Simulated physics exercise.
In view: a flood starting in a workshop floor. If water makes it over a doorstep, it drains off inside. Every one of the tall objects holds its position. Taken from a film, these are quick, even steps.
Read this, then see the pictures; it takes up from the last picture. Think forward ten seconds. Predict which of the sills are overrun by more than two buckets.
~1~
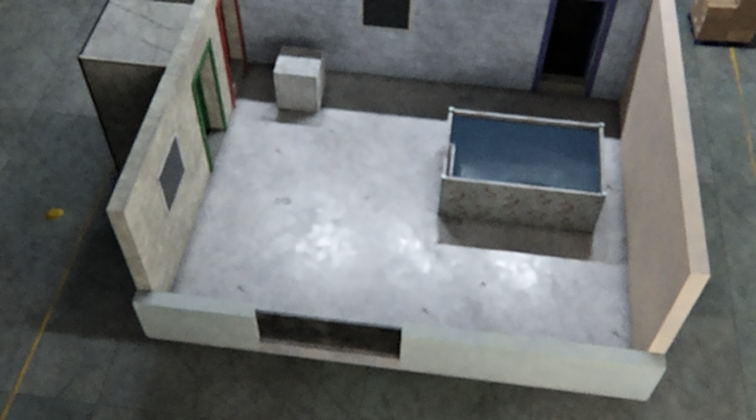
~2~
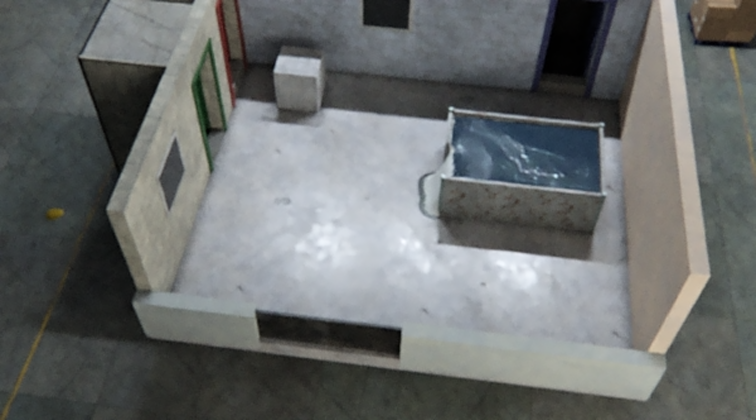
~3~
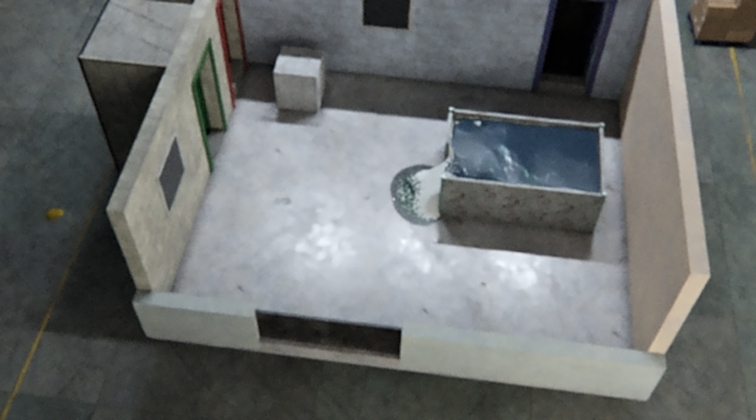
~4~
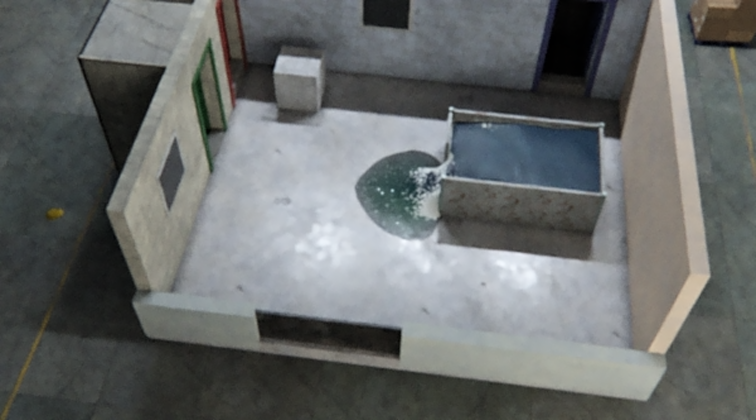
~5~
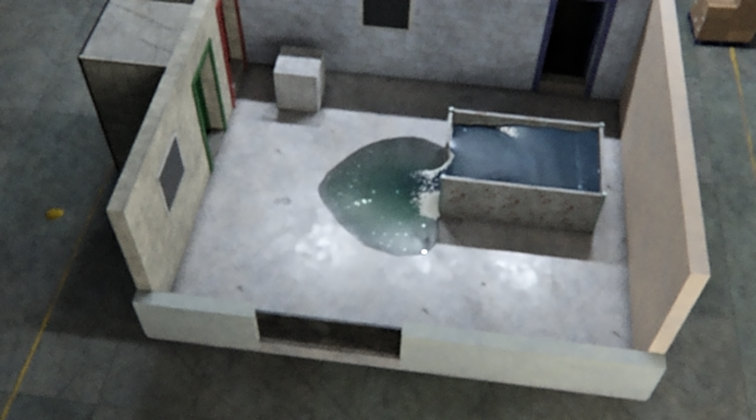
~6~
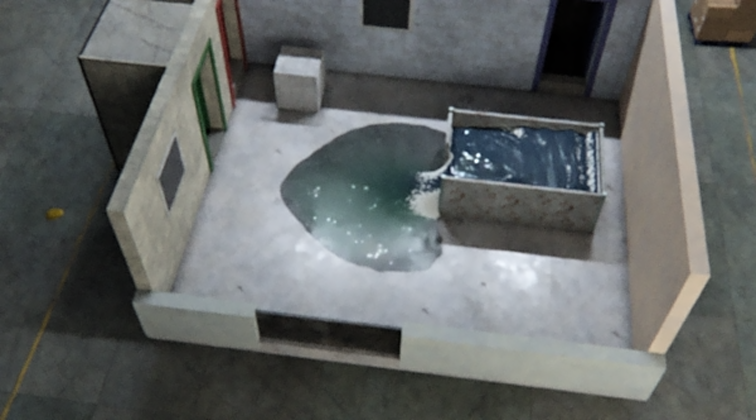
The blue door is not swamped; the red door is not swamped; the green door is swamped.
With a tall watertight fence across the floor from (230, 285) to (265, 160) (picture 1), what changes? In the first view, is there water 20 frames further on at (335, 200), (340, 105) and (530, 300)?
Listed order: Swamped, swamped, spared.
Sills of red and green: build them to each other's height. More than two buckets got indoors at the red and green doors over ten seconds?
First the red door, which beats the cutoff, then the green door, which falls below the cutoff.
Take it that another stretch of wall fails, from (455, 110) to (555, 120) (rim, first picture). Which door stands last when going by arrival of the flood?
I'd say the one in green.
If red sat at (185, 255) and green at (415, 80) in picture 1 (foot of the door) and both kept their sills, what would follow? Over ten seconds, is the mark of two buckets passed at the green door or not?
Green: Falls short.
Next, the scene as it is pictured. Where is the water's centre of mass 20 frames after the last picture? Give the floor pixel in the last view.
I'd mark it close to (392, 197).
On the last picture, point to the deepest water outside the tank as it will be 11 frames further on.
Close to (167, 306), I'd say.
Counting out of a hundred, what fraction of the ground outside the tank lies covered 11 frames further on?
Roughly 50 per cent.
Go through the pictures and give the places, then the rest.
In the first frame, still water in the water tank at (524, 154).
In the second frame, the front is at (431, 176), out from the gap at (444, 184).
In the third frame, the front is at (396, 185), out from the gap at (444, 185).
In the fourth frame, the front is at (360, 192), out from the gap at (444, 186).
In the fifth frame, the front is at (323, 187), out from the gap at (444, 186).
In the sixth frame, the front is at (285, 189), out from the gap at (444, 186).
A moment on, water covers 45 % of the floor; the blue door not reached, the red door not reached, the green door under two buckets in.
Next, water covers 50 % of the floor; the blue door not reached, the red door wet at the sill, nothing in, the green door over two buckets in.
Then, water covers 55 % of the floor; the blue door not reached, the red door wet at the sill, nothing in, the green door far over two buckets in.
Later, water covers 75 % of the floor; the blue door not reached, the red door wet at the sill, nothing in, the green door far over two buckets in.
In the end, water covers 100 % of the floor; the blue door wet at the sill, nothing in, the red door wet at the sill, nothing in, the green door far over two buckets in.
